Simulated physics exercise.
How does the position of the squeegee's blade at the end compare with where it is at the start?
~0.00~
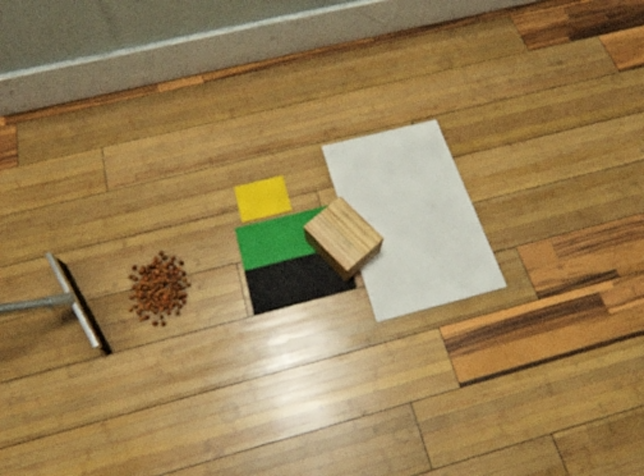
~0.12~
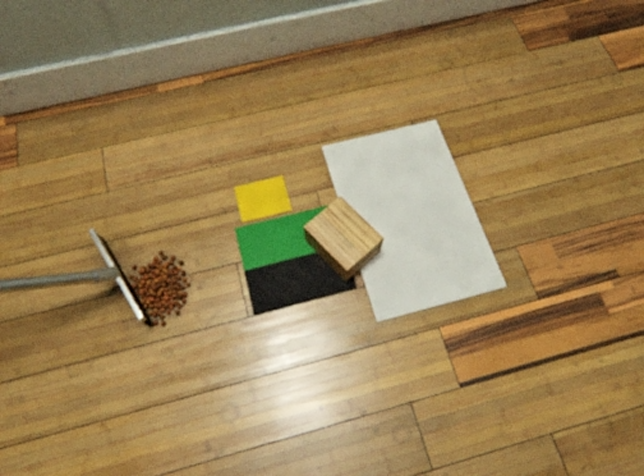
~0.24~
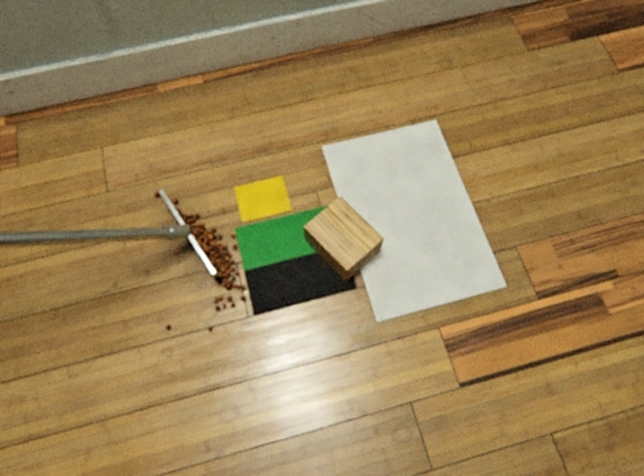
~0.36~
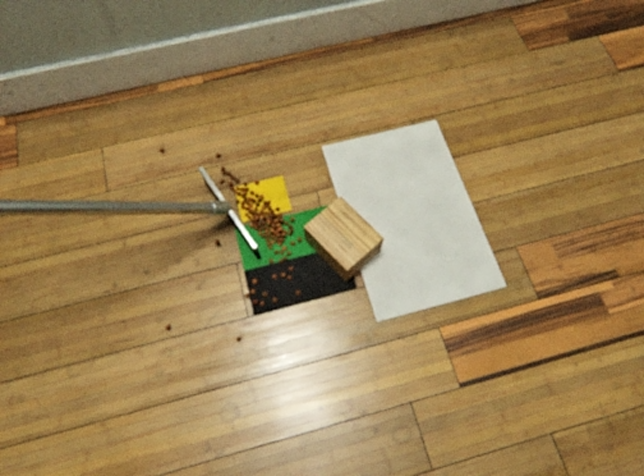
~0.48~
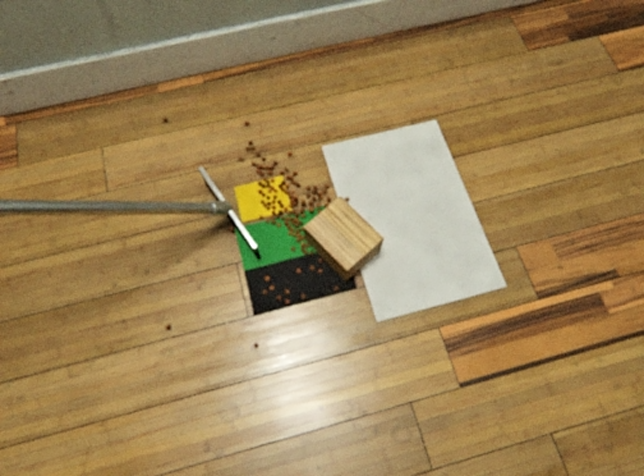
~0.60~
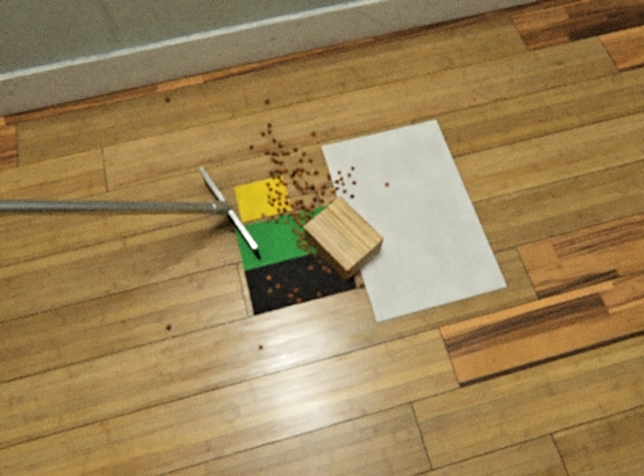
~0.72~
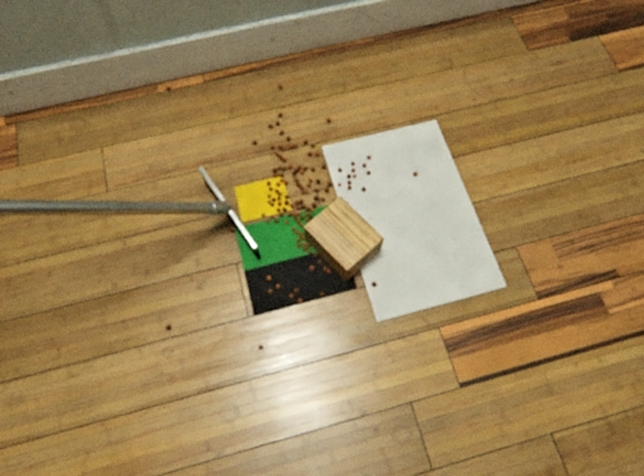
At the start the blade is at the far left, on bare floor to the left of the pile of balls. By the end it is farther right and higher up, resting at the left edge of the yellow and green sheets.
